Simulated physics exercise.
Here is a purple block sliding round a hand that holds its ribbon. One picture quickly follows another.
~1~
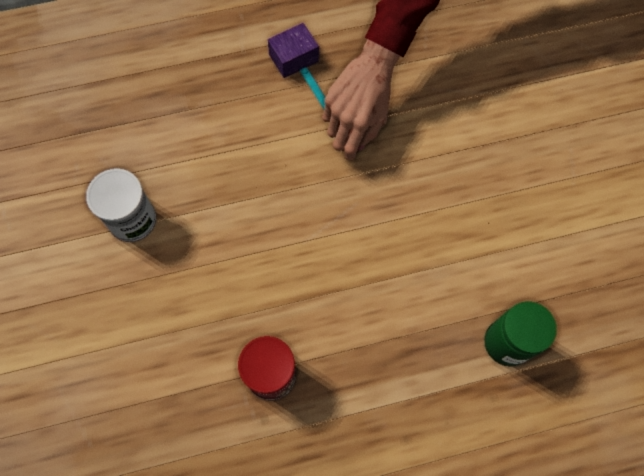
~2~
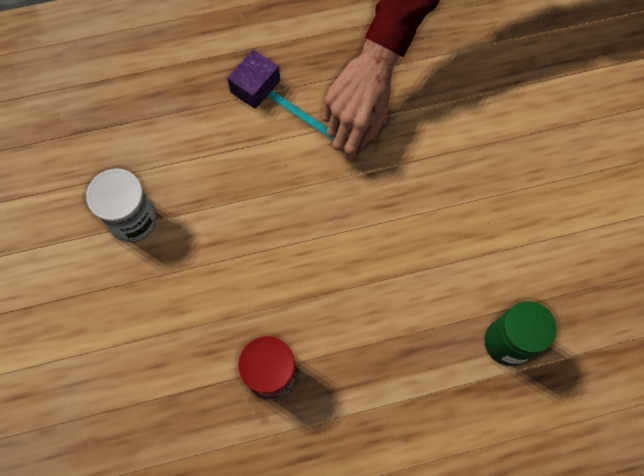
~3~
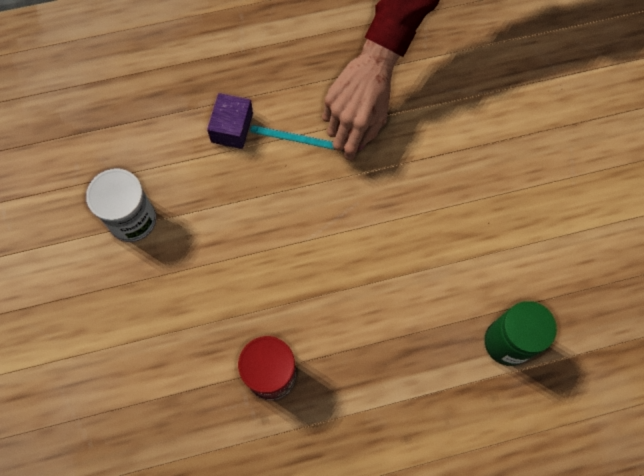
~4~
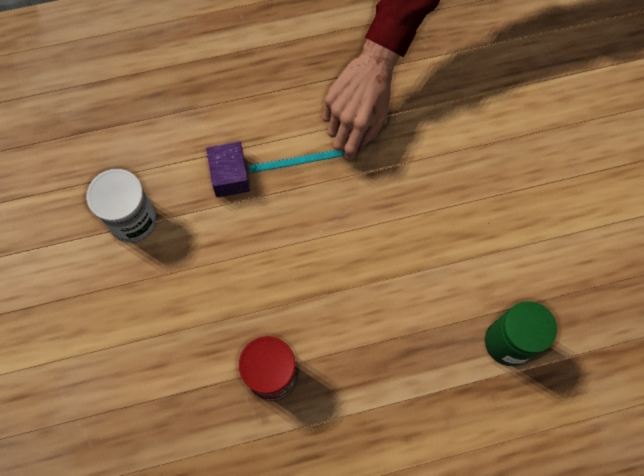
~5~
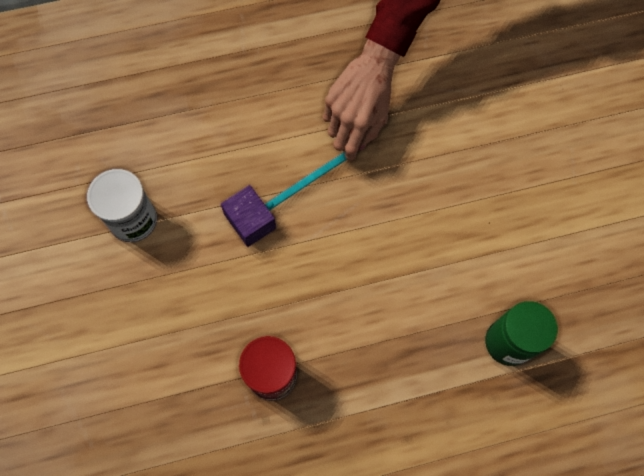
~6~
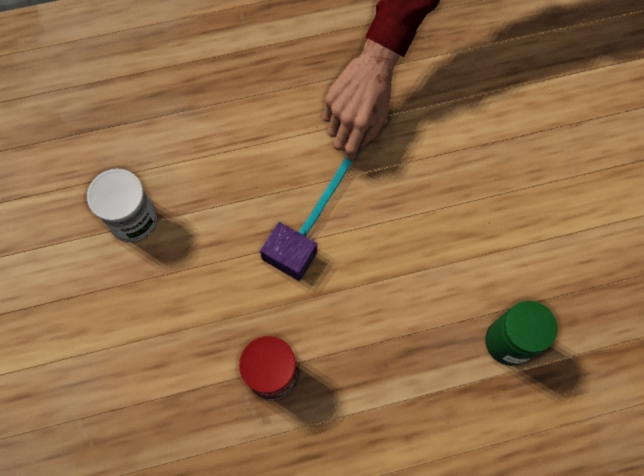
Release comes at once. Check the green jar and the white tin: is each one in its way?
As I see it, the green jar is in its way, the white tin is out of its way.
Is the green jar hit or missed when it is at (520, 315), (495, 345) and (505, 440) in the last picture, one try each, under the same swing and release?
First case: Contact made; second case: Contact made; third case: No contact.
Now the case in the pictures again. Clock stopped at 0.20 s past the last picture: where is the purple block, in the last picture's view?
By then you'd find it at pixel (470, 321).
Then, 0.08 s on from there, block near (391, 292).
Then, 0.20 s on from there, block near (470, 321); green jar pushed aside.
In the end, block near (469, 321); green jar pushed aside. The green jar gets hit and the white tin escapes it.
